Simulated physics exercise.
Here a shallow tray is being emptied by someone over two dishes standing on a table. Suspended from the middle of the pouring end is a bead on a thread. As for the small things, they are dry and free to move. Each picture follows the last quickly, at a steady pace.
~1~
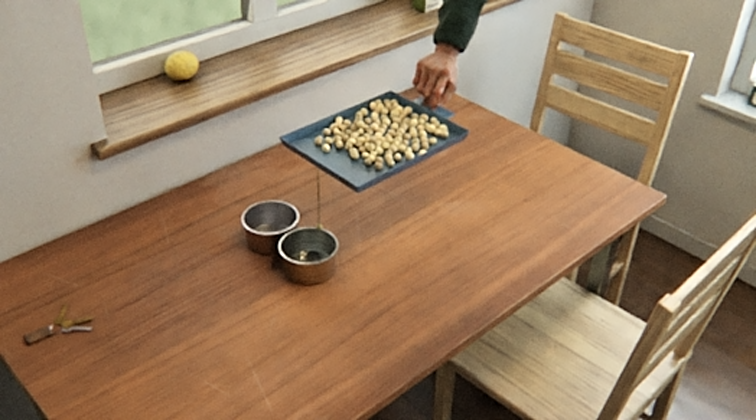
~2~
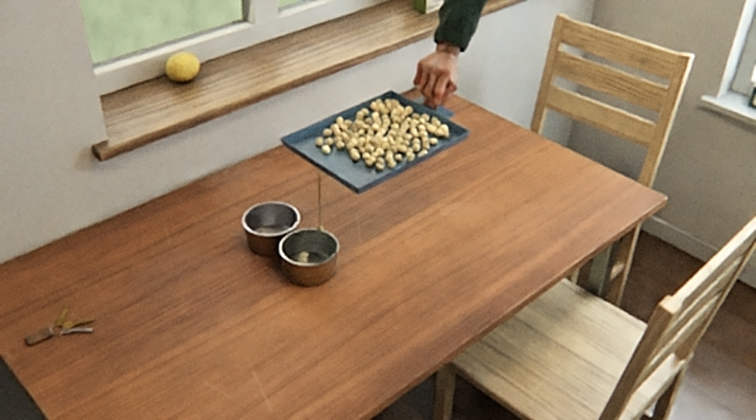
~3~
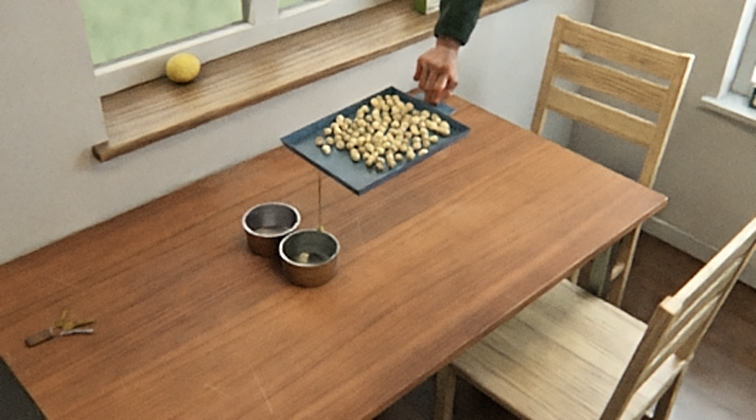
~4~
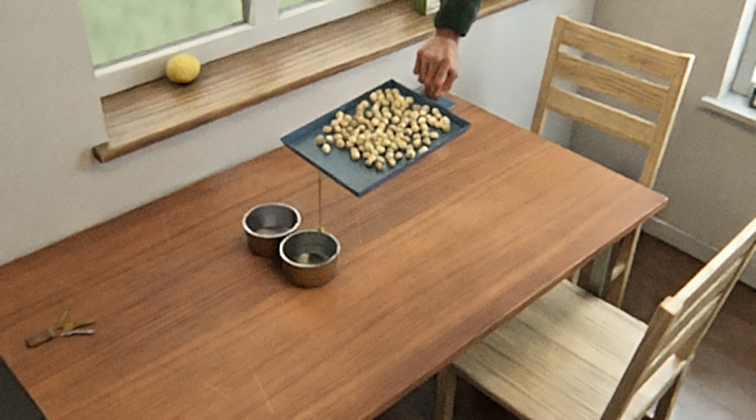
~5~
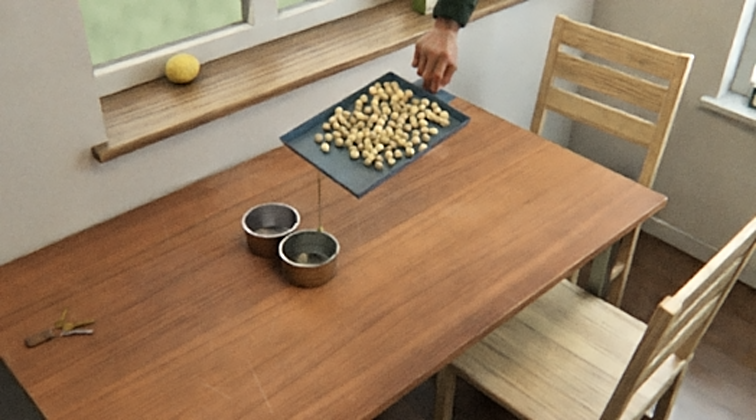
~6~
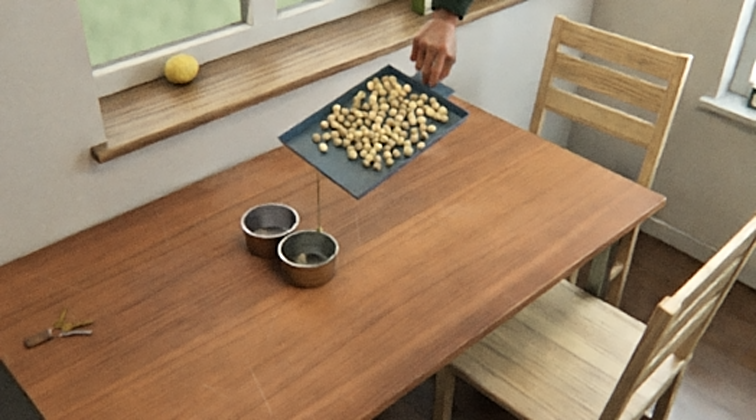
The video shows a hand holding a dark shallow tray of macadamia nuts above two metal dishes on a wooden table, a thread hanging from the tray's edge, as the tray gradually tilts slightly toward its right corner.
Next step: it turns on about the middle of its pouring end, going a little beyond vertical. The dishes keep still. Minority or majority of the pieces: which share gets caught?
Minority.
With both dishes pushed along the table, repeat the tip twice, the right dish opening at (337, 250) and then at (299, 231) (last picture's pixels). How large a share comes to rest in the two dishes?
Roughly 40% first, roughly 0% second.
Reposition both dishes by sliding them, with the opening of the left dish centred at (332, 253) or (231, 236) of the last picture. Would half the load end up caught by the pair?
Well, in excess of half at the first spot and not up to half at the second.
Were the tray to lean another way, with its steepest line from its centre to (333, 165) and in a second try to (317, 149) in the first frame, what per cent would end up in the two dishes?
The first try yields 50 percent and the second 90 percent.
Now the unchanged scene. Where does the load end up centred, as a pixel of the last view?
I'd place the middle at about (339, 295).
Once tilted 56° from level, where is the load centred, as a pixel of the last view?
Around (350, 161).
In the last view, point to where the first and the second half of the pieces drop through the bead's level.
First around (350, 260), afterwards around (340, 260).
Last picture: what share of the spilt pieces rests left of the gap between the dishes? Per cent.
Near 10 per cent.
Soon after the last picture, tray tipped steeply; nearly all on the tray; a stray few in the right dish; a small part outside both; a stray few in the air.
A little later, tray tipped right over; a small part on the tray; a small part in the right dish; about half outside both; about a quarter in the air.
Later still, tray tipped past a quarter turn; about a quarter in the right dish; most outside both.
At rest, tray tipped past a quarter turn; about a quarter in the right dish; none in the left dish; most outside both.
